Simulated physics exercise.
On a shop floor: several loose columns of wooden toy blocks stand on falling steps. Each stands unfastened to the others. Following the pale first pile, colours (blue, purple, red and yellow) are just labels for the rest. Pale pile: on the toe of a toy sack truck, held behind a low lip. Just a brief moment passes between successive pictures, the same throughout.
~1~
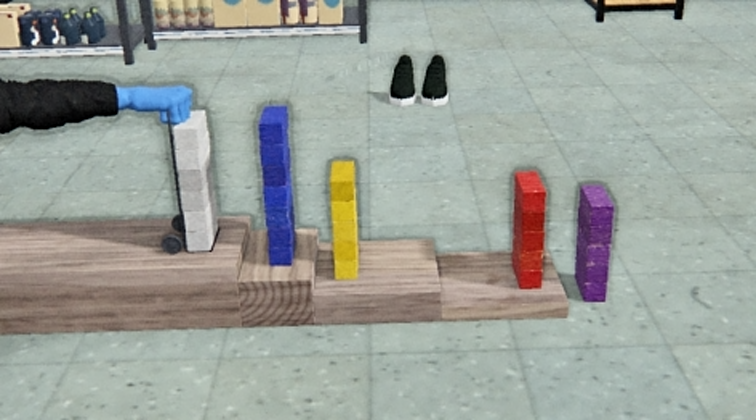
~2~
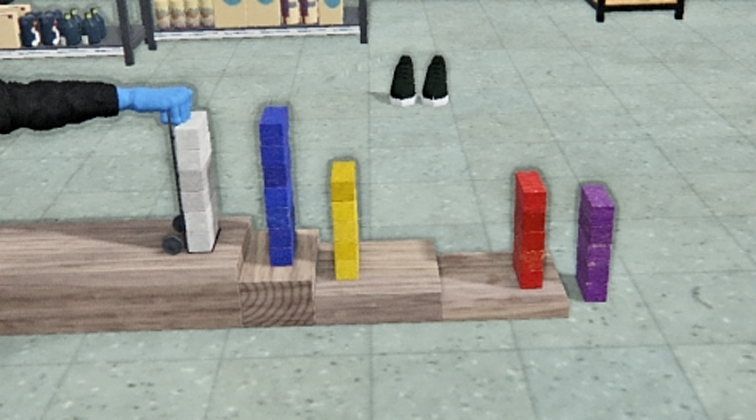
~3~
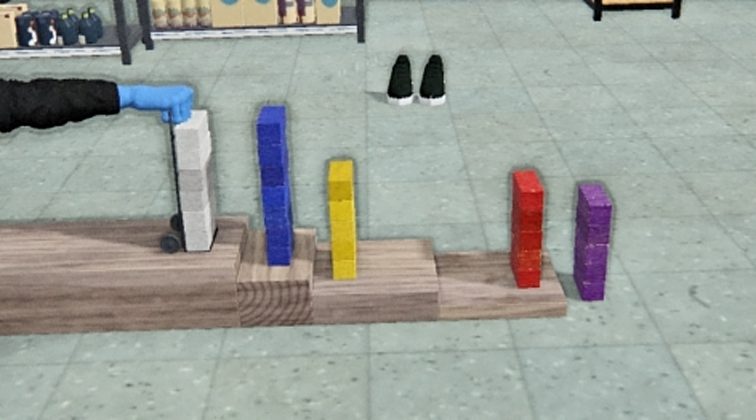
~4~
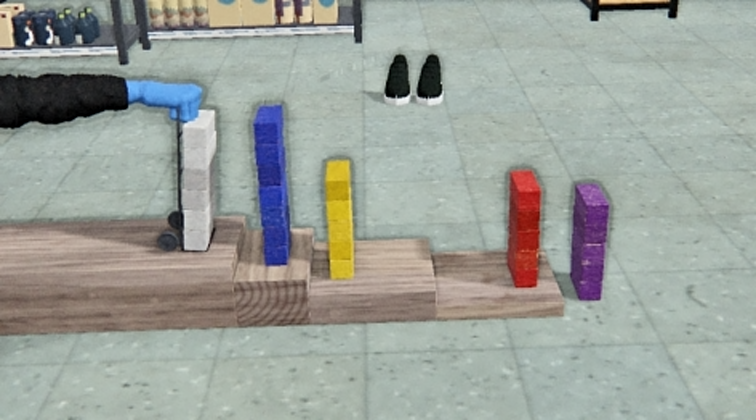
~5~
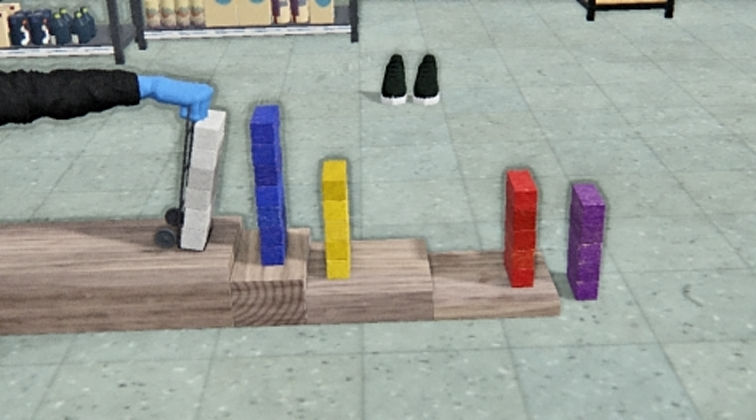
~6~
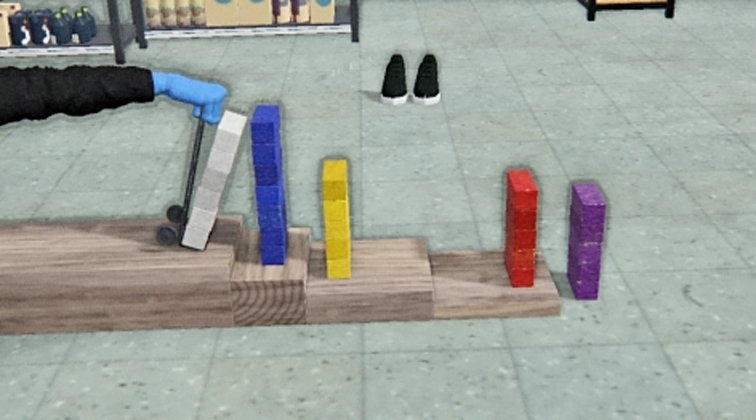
A blue-gloved hand tilts a small hand truck and its pale block column rightward, slightly at first and then more clearly, while blue, yellow, red and purple columns stand still along descending wooden steps and the floor.
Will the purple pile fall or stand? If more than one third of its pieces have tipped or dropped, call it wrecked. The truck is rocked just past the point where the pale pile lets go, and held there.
It will stand.
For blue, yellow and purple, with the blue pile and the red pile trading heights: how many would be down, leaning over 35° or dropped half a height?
By colour, the number down is blue 4, yellow 4 and purple 0.
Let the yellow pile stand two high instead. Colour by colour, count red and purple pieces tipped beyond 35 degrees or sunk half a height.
Red 0, purple 0.
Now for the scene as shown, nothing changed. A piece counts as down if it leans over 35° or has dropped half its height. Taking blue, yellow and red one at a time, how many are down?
Count per pile - blue: 6; yellow: 4; red: 0.
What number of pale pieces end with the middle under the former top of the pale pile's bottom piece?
Count = 5.
Just after the last frame, 6 of the pale pile down; none of the 5 purple blocks down (0 of 22 in all colours); top purple block unmoved; top blue block tilted a little.
A moment on, 6 of the pale pile down; none of the 5 purple blocks down (6 of 22 in all colours); top purple block unmoved; top blue block tilted steeply, some two heights lower.
Further on, 6 of the pale pile down; none of the 5 purple blocks down (10 of 22 in all colours); top purple block unmoved; top blue block upside down.
When it is over, 6 of the pale pile down; none of the 5 purple blocks down (10 of 22 in all colours); top purple block unmoved; top blue block upside down. In pixels of the last frame, middles, top purple block near (588, 203), top blue block near (499, 253).
